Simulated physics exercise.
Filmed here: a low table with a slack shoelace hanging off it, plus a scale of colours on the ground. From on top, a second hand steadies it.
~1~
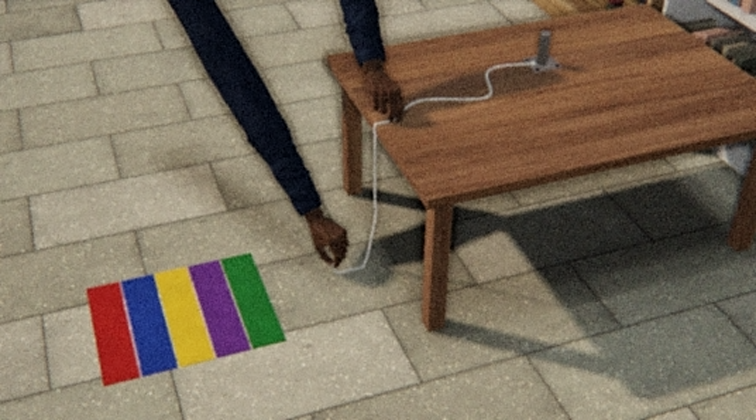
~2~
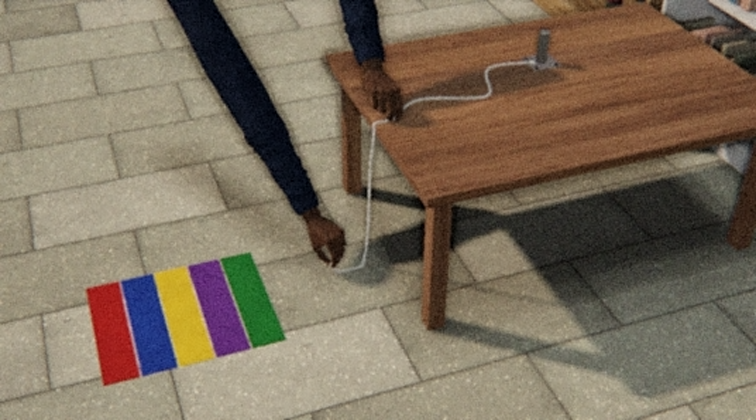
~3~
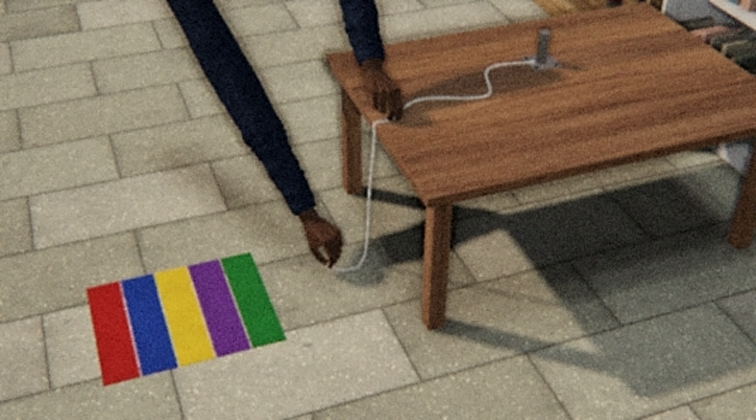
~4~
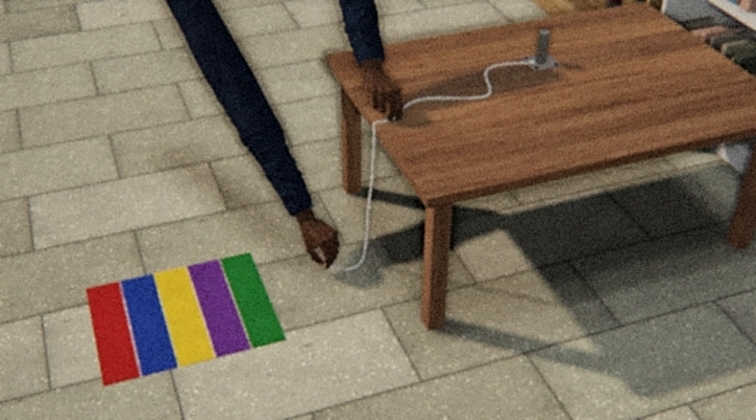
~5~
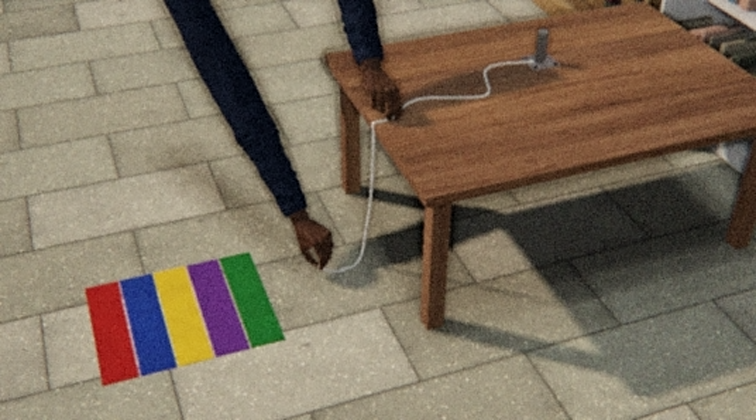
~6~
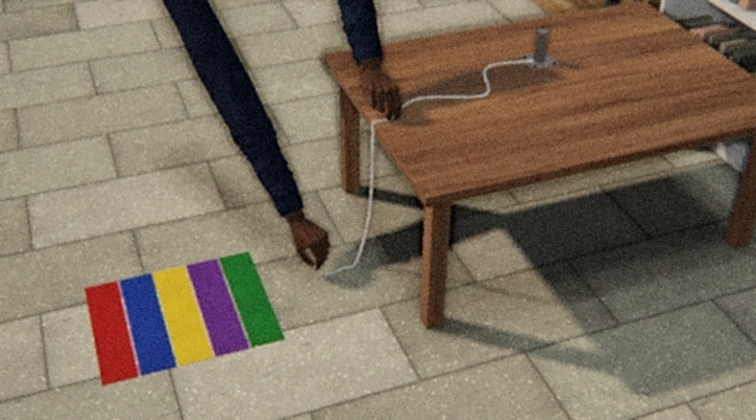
A hand drawing the end of a slack white cord slightly left beside a low wooden table, near coloured stripes on paving.
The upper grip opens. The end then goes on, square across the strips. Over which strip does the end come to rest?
Over the yellow strip.
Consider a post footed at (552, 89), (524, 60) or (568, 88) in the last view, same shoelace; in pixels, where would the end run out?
Try by try, around (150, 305), (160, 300) and (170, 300).
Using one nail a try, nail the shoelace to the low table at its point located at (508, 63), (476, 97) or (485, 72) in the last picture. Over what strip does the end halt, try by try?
In order: Yellow, purple, yellow.
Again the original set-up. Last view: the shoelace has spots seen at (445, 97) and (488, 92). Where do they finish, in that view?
First: (416, 103). Second: (455, 89).
A little later, end near (229, 287); over purple.
Next, end near (196, 294); over yellow.
When it is tight, end near (177, 299); over yellow. It halts on the yellow strip.
